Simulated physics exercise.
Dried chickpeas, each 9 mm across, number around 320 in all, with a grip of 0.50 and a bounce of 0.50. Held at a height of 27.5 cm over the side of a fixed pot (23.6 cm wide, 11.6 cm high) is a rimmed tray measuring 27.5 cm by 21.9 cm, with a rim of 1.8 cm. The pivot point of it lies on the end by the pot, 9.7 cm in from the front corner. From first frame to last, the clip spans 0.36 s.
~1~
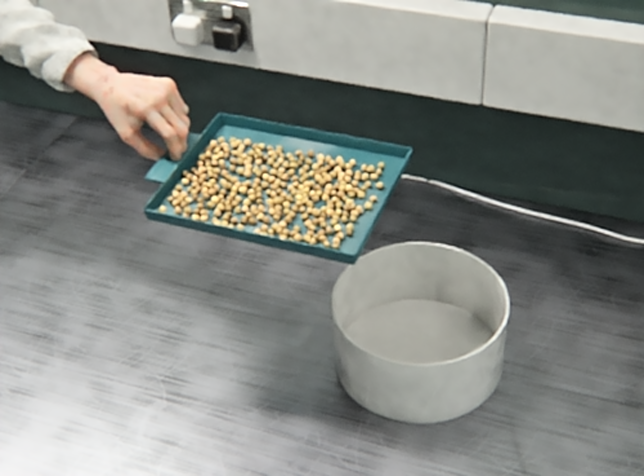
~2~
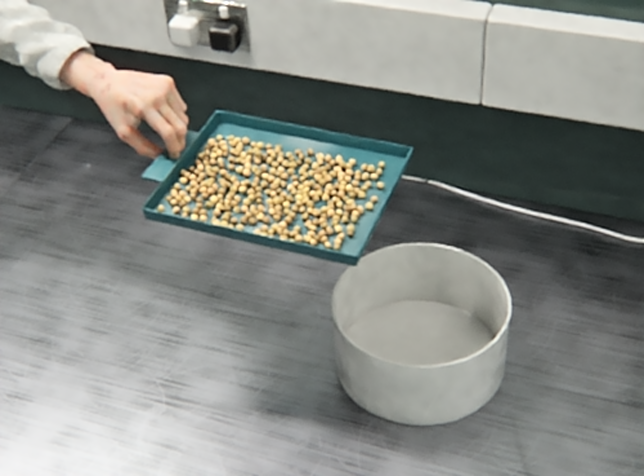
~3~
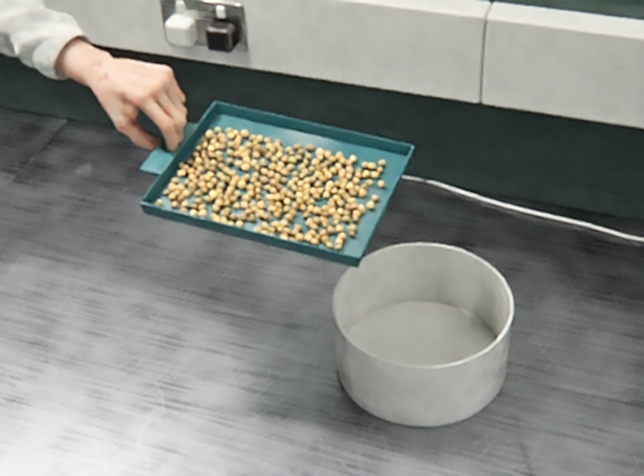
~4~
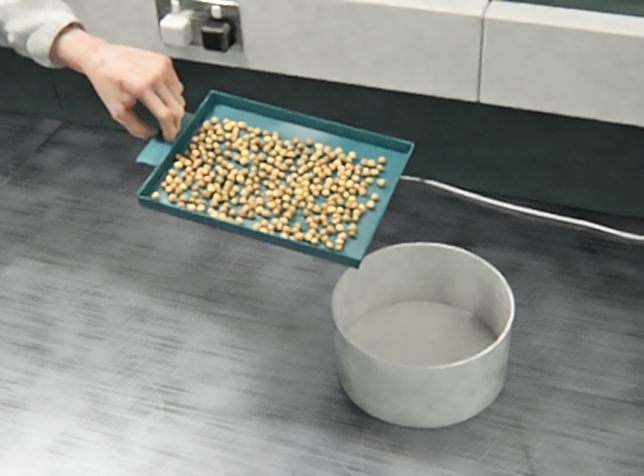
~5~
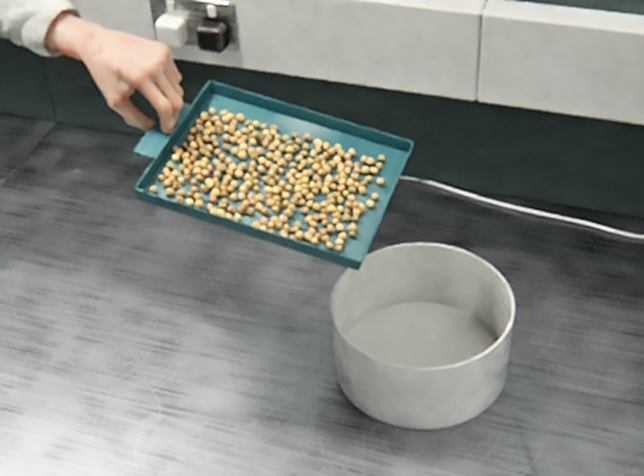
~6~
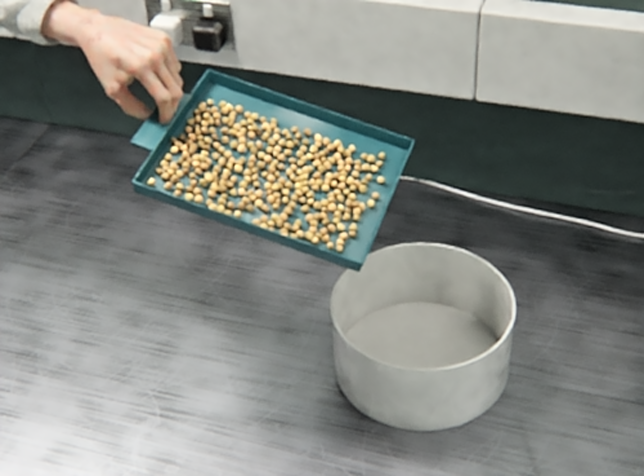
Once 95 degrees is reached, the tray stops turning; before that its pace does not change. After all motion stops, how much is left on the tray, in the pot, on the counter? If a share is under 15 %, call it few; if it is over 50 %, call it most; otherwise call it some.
I would say left on the tray: Few, pot: Most, counter: Some.
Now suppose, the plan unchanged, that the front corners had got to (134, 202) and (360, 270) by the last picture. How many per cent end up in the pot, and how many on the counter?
Final per cent - pot 30, counter 70.
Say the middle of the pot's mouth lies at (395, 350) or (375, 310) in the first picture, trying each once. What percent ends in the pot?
95 % and 90 %.
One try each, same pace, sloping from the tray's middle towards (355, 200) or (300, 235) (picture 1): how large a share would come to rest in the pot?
95 and 30 %.
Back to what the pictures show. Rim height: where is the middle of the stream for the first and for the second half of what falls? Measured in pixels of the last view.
At roughly (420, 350) first, later on at (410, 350).
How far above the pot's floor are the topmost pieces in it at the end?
It reaches roughly 2.0 cm.
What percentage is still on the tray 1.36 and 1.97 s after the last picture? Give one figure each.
Close to 100 at the first time and 20 at the second.
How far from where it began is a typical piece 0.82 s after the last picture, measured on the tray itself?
By then it sits near 7 cm from where it began.
Then, 0.82 s after the last picture, tilt 52 degrees; the tray holds 100 %, the pot 0 %.
Then, 1.36 s after the last picture, tilt 77 degrees; the tray holds 100 %, the pot 0 %.
Then, 1.97 s after the last picture, tilt 95 degrees; the tray holds 20 %, the pot 45 %.
In the end, tray 0 %, pot 70 %, counter 25 %.
